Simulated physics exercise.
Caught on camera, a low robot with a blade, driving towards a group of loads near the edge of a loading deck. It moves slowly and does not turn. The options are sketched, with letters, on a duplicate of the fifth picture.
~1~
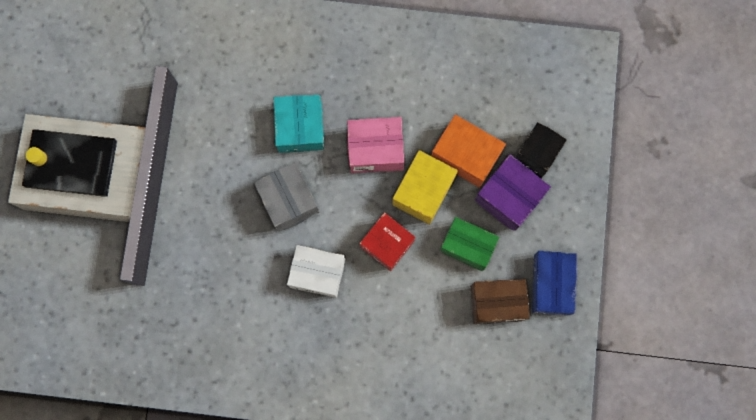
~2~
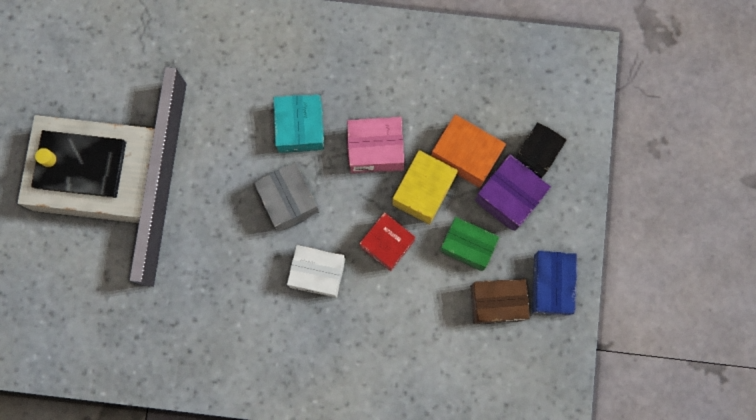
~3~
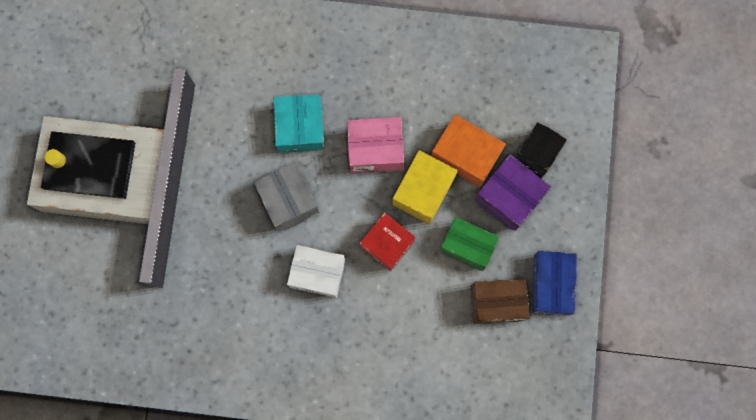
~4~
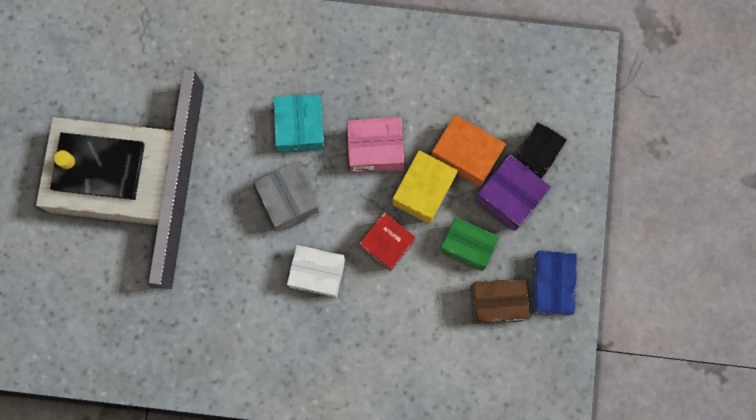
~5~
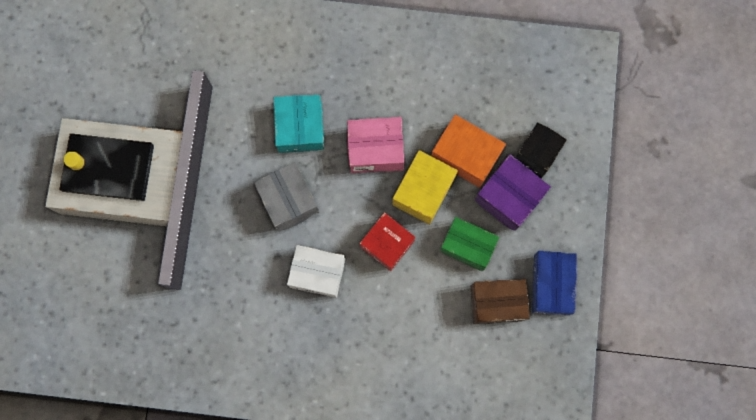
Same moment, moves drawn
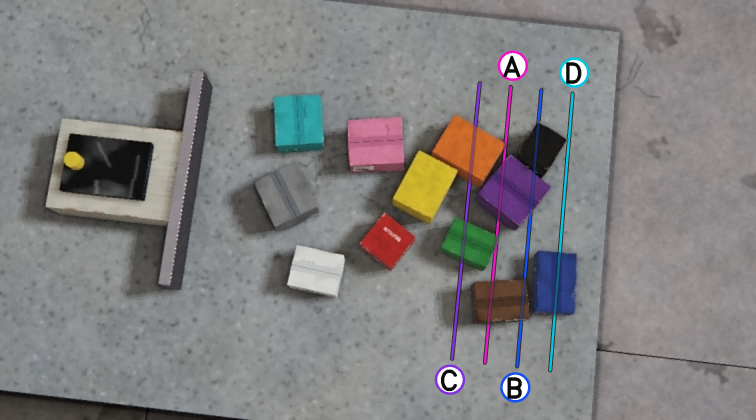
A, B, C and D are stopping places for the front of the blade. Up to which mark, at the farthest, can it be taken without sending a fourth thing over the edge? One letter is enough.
C.
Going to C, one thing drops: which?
The black box.
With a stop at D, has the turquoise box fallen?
By then, no.
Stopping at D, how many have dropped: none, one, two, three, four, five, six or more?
In all, six or more.
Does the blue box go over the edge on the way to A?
Yes.
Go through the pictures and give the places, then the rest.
In the first frame, orange crate (468, 151); pink parcel (376, 145); grey box (287, 198).
In the second frame, robot (85, 164); turquoise box (299, 124).
In the third frame, robot (94, 165); yellow crate (425, 188).
In the fourth frame, robot (104, 167); green box (469, 245).
In the fifth frame, robot (113, 168); black box (540, 150); brown box (499, 302); red box (388, 243).
On the marked copy, A at (498, 221); B at (530, 224); C at (466, 217); D at (562, 228).
Taking C. A third of the way, robot (215, 179); turquoise box (325, 128); grey box (318, 210).
Two thirds of the way, robot (316, 191); black box (576, 149); purple box (546, 204).
When it is over, robot (396, 200); black box over the edge; purple box (607, 207); one fallen.
As for the rest, A drops five; B drops five; D drops nine.
